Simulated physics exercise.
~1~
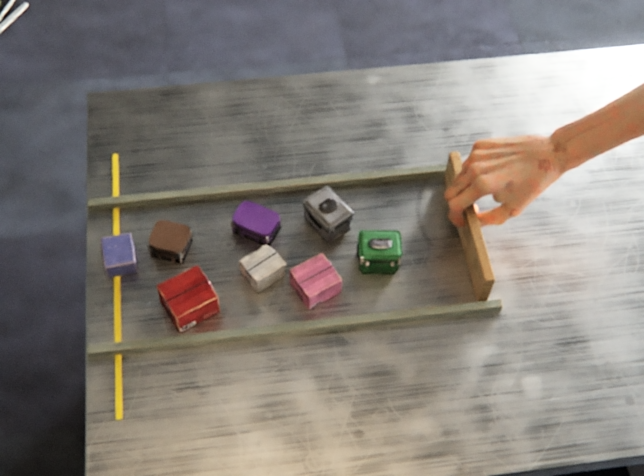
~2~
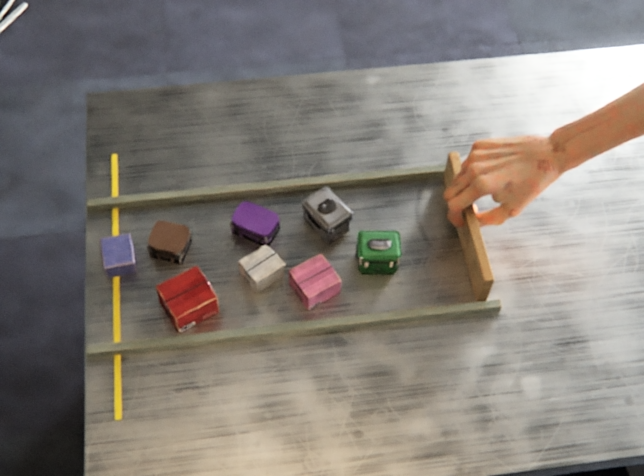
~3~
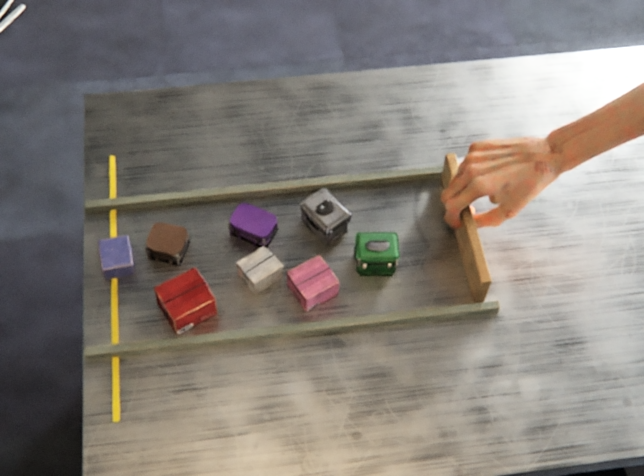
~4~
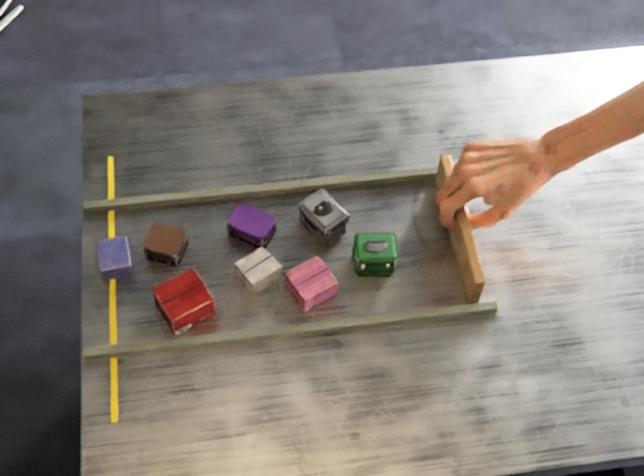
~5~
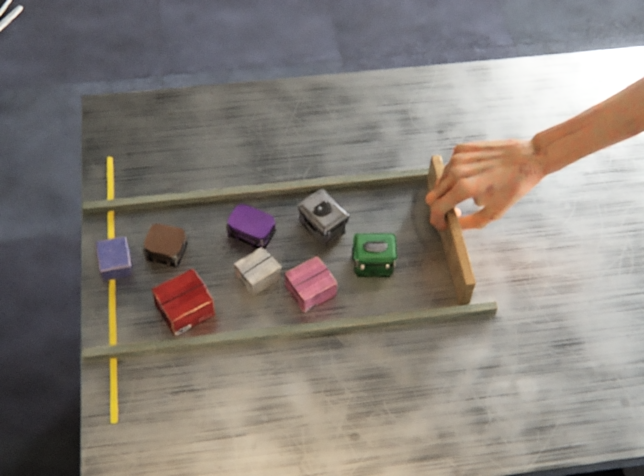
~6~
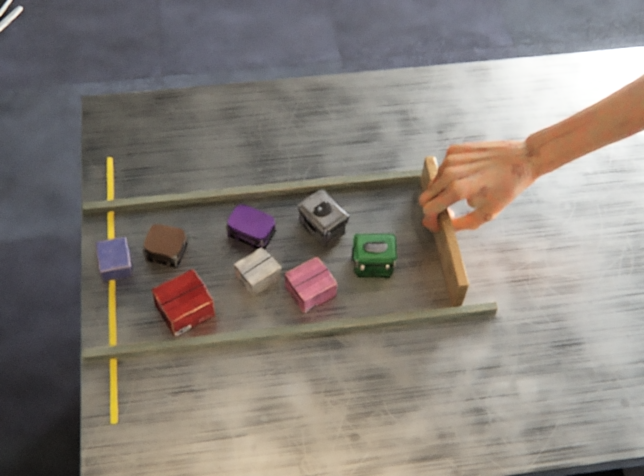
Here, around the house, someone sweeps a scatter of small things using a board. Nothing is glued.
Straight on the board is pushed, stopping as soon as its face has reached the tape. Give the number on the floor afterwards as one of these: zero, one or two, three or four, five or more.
Most likely no fewer than five will drop off.
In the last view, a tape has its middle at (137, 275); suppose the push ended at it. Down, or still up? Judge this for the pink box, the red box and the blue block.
Result - the pink box is safe, the red box is gone, the blue block is gone.
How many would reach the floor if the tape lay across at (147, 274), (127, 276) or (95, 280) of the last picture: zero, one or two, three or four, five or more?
Going through the tapes in order, the count is one or two, then at least five, then five or more.
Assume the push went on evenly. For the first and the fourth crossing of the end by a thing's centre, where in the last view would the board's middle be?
At (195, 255) for the first, at (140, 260) for the fourth.
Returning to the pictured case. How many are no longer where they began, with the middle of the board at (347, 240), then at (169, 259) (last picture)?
The first number is 3, the next one 8.
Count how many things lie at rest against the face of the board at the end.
The number is 3.
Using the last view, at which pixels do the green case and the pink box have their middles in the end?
In the last picture, roughly (88, 288) and (91, 328).
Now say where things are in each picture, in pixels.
The first frame shows blue block (120, 255); brown case (171, 242); red box (189, 299); board (468, 225); tape (117, 274).
The second frame shows brown case (170, 243); grey case (327, 215).
The third frame shows red box (186, 301); white box (260, 270).
The fourth frame shows blue block (115, 258); board (459, 228).
The fifth frame shows brown case (166, 246); purple case (252, 227).
The sixth frame shows blue block (114, 259); brown case (166, 246); red box (184, 303); board (443, 230); tape (112, 278).
Soon after, none off yet; blue block at rest near (114, 259); brown case at rest near (166, 246); red box at rest near (184, 303).
Then, none off yet; blue block moved a little near (102, 259); brown case moved about its own width near (134, 249); red box moved about its own width near (153, 312).
At rest, the number that fall off is five or more; fallen, white box, purple case, red box, brown case and blue block.
